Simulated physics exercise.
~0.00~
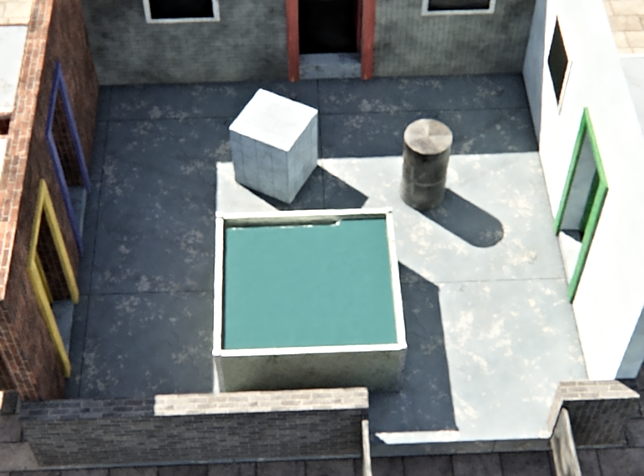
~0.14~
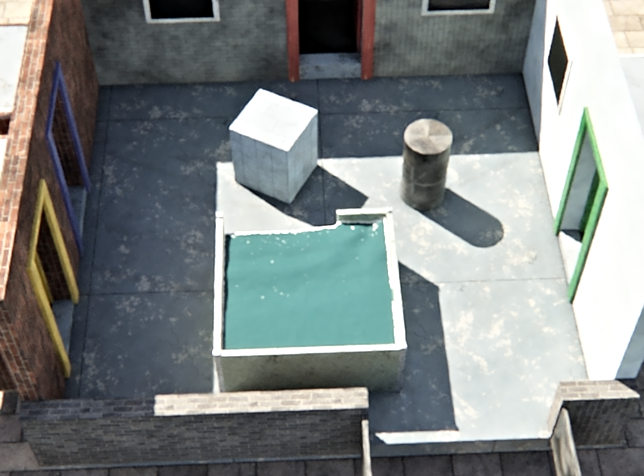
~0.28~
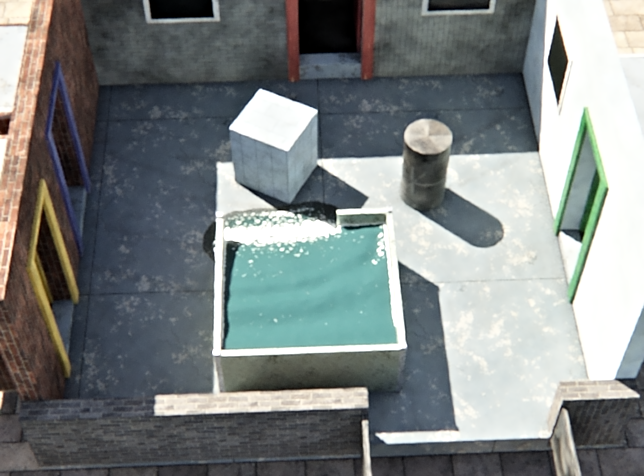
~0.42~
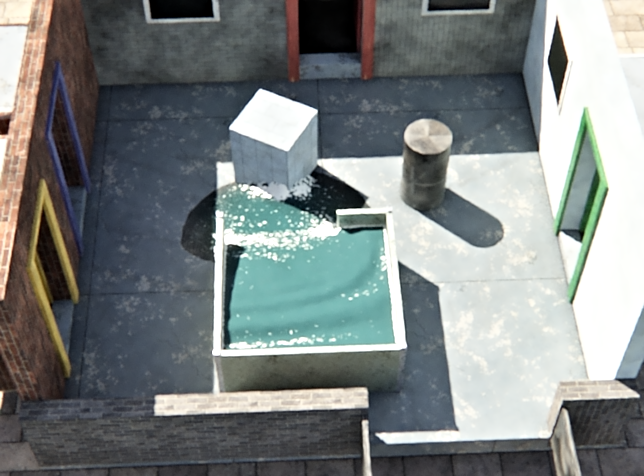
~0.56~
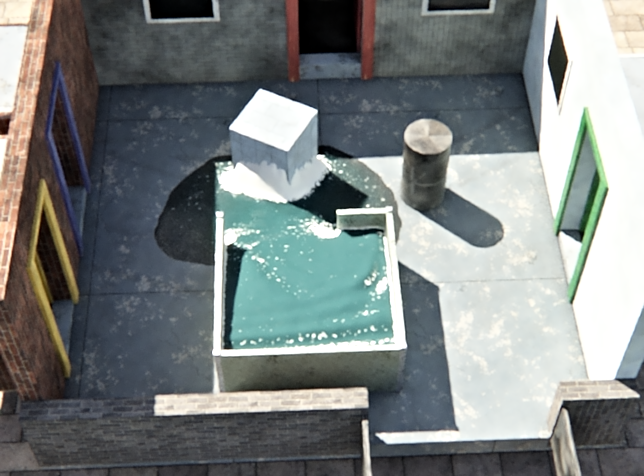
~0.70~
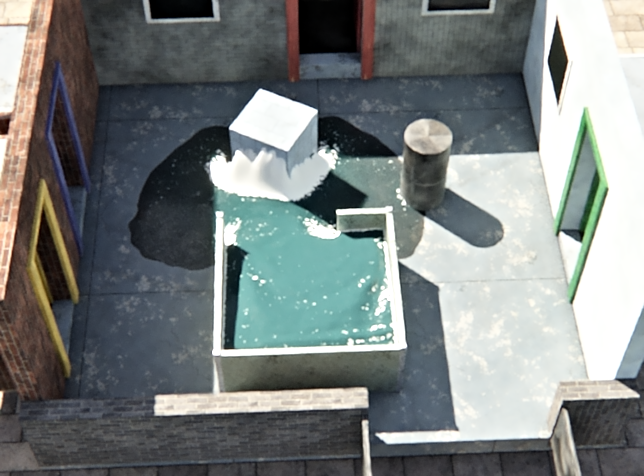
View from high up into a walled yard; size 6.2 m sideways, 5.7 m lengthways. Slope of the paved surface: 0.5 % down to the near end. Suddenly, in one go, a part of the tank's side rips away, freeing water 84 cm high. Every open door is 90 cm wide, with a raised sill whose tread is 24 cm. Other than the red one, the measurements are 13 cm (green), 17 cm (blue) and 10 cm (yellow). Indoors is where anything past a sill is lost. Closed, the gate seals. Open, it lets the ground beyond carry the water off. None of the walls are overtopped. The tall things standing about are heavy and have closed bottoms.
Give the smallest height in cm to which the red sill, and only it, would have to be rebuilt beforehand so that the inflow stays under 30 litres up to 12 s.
Roughly 11.5 cm.
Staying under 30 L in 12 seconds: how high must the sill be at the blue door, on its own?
About 23 cm at blue.
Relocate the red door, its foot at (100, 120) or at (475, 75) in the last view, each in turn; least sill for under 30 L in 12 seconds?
First place around 26 cm, second around 18 cm.
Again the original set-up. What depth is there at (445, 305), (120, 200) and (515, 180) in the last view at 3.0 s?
About 1, 11 and 6 cm.
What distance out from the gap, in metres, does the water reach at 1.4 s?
I make it some 4.2 m.
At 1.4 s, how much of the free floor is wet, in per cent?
I'd say near 40 percent is wet.
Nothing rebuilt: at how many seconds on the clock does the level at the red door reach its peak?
Peak: Close to 3.8 s.
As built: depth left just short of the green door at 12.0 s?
Some 6.0 centimetres.
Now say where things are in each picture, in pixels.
The first frame shows still water, 84 cm deep, in the tank at (307, 282); the red door at (331, 26) is dry.
In the second frame, water pours out on the far side and has run 0.3 m, to a hidden place; about 7 cm deep outside, 84 cm at the back.
In the third frame, the gap is on the far side, the front 0.9 m out at (299, 209); the back of the tank holds 84 cm.
In the fourth frame, the front is at (311, 177), 1.4 m from the gap on the far side; 2.4 m2 of floor is wet, 79 cm left at the back.
In the fifth frame, the front is at (323, 151), 1.9 m from the gap on the far side; 3.8 m2 of floor is wet, 72 cm left at the back.
In the sixth frame, water pours out on the far side and has run 2.4 m, to (338, 122); about 5 cm deep outside, 72 cm at the back; the red door at (331, 26), 3.4 m from the gap, is still 0.9 m from the nearest water.
After 1.4 s water covers 40 % of the floor, deepest (55 cm) near (276, 209); 10 cm at the red door, 0 litres in over its 27 cm sill.
After 3.0 s water covers 60 % of the floor, deepest (32 cm) near (92, 155); 8 cm at the red door, 0 litres in over its 27 cm sill.
After 12.0 s water covers 100 % of the floor, deepest (12 cm) near (577, 417); 5 cm at the red door, 0 litres in over its 27 cm sill.
At the red door as built, the water arrived by 1.0 s and peaked near 18 cm at 3.8 s.
With a sill of 10.5 cm, 41 litres would have come in within the 12 s; with 12.5 cm, 21 litres. So under 30 litres takes about 11.5 cm.
